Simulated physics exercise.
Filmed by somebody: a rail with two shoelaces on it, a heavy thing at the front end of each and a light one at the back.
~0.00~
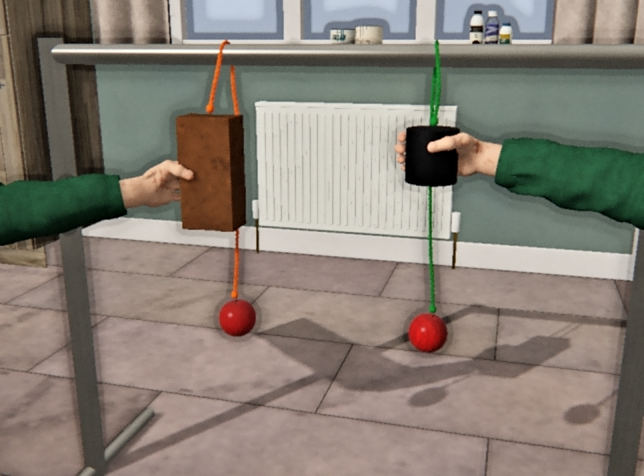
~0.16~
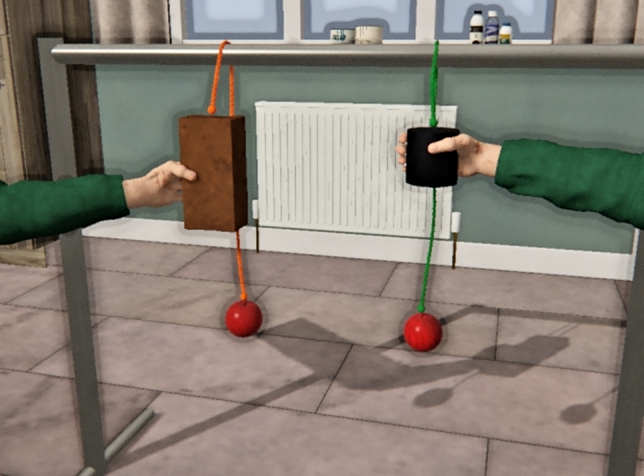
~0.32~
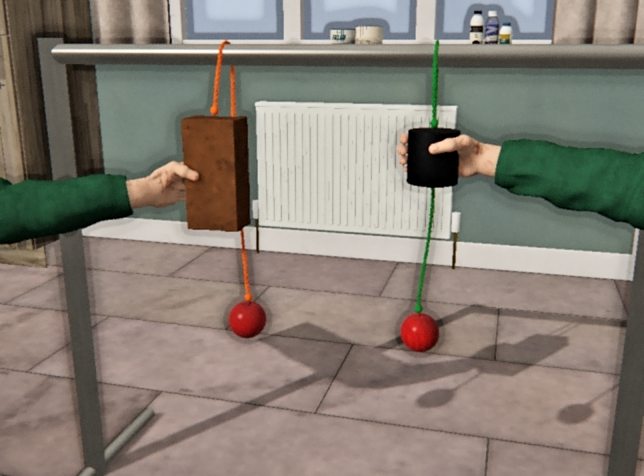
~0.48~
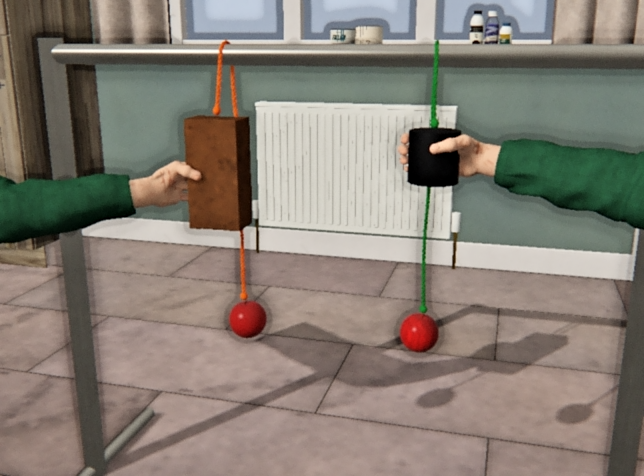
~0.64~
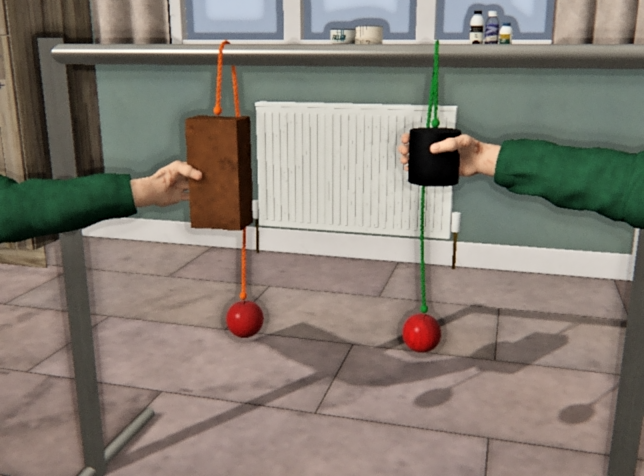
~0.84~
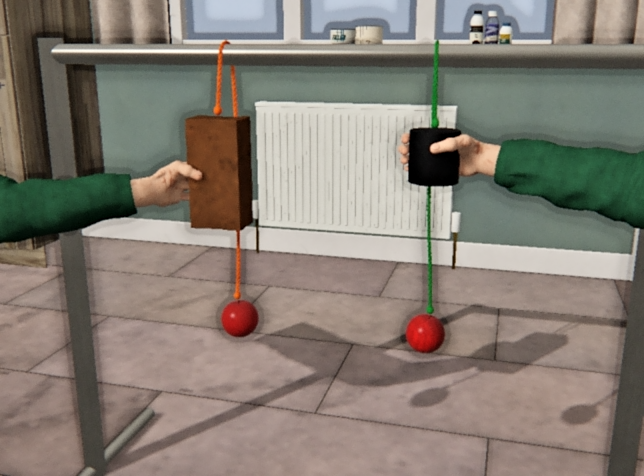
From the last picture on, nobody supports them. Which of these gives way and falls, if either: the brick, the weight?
The brick goes down; the weight goes down.
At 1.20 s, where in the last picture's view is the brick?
It is near (229, 309) then.
After 1.20 s, brick dropping near (229, 309); weight dropping near (427, 294).
After 1.50 s, brick on the floor near (236, 462); weight on the floor.
At rest, brick on the floor near (236, 462); weight on the floor. The brick runs down to the floor and the weight drops.
